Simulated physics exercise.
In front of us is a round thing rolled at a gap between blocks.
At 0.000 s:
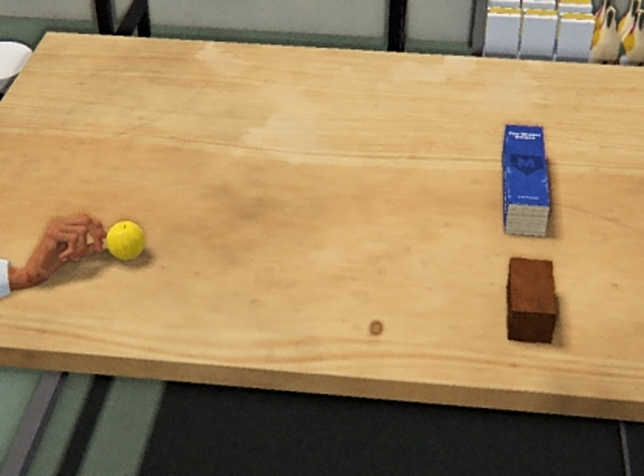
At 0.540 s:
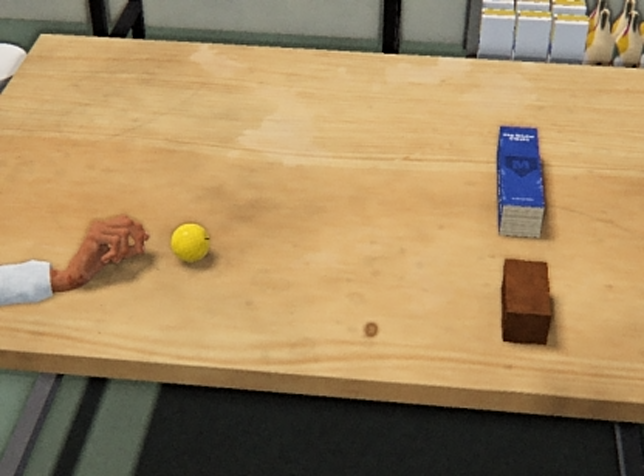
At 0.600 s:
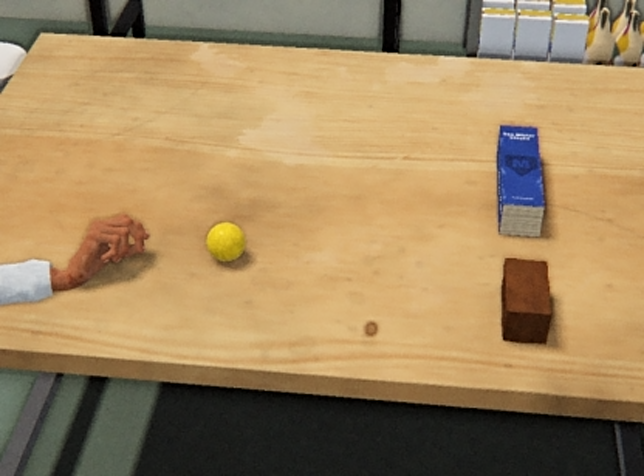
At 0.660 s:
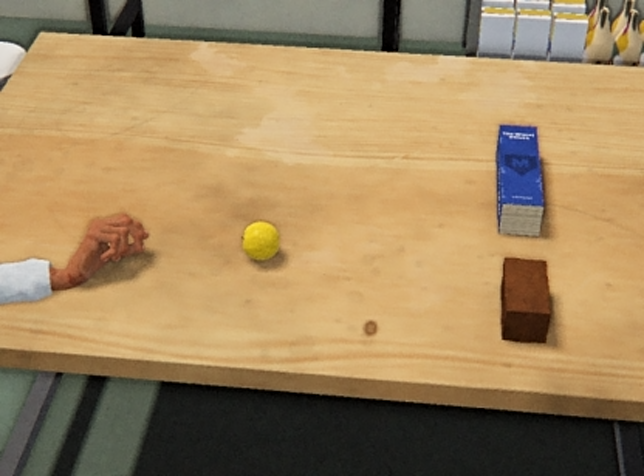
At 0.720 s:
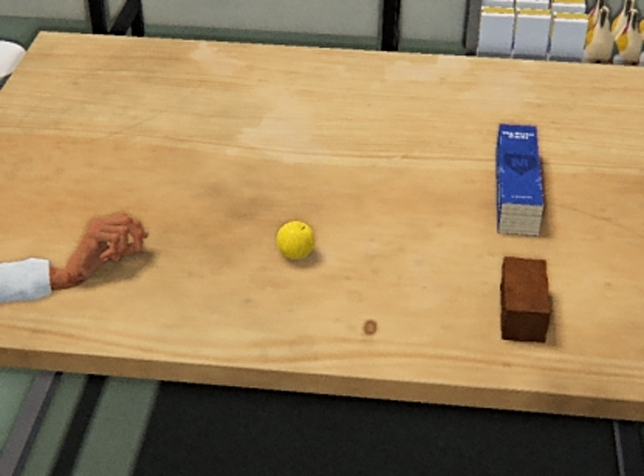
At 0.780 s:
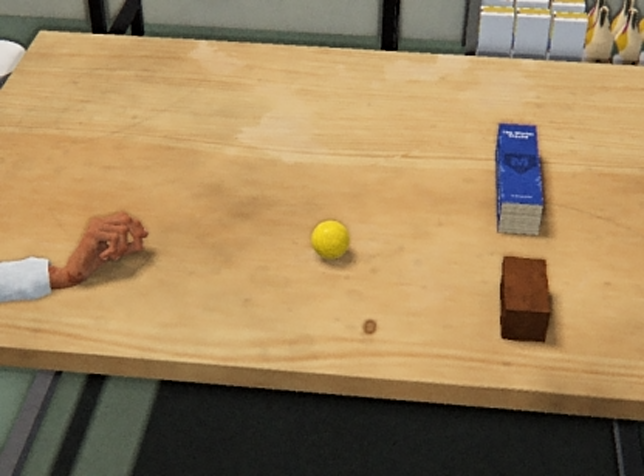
A yellow apple left a hand at the left of a wooden table and rolled steadily rightward to around the middle, while the hand stayed behind and a blue book and brown brick sat still.
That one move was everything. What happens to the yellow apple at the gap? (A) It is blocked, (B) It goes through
It goes through.
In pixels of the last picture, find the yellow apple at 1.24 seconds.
Look for its middle near pixel (592, 240).
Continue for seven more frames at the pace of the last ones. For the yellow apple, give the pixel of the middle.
Roughly at pixel (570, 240).
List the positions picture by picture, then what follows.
The first picture shows yellow apple (126, 241) under the hand; brown brick (530, 300).
The second picture shows yellow apple (191, 243); blue book (519, 180).
The third picture shows yellow apple (226, 242); brown brick (525, 301).
The fourth picture shows yellow apple (261, 241); blue book (518, 178).
The fifth picture shows yellow apple (296, 241); brown brick (524, 299).
The sixth picture shows yellow apple (331, 240); blue book (518, 177).
After 1.24 s, yellow apple heading on near (593, 240).
After 1.78 s, yellow apple heading on.
By the end (2.3 s), the yellow apple passes through its gap.
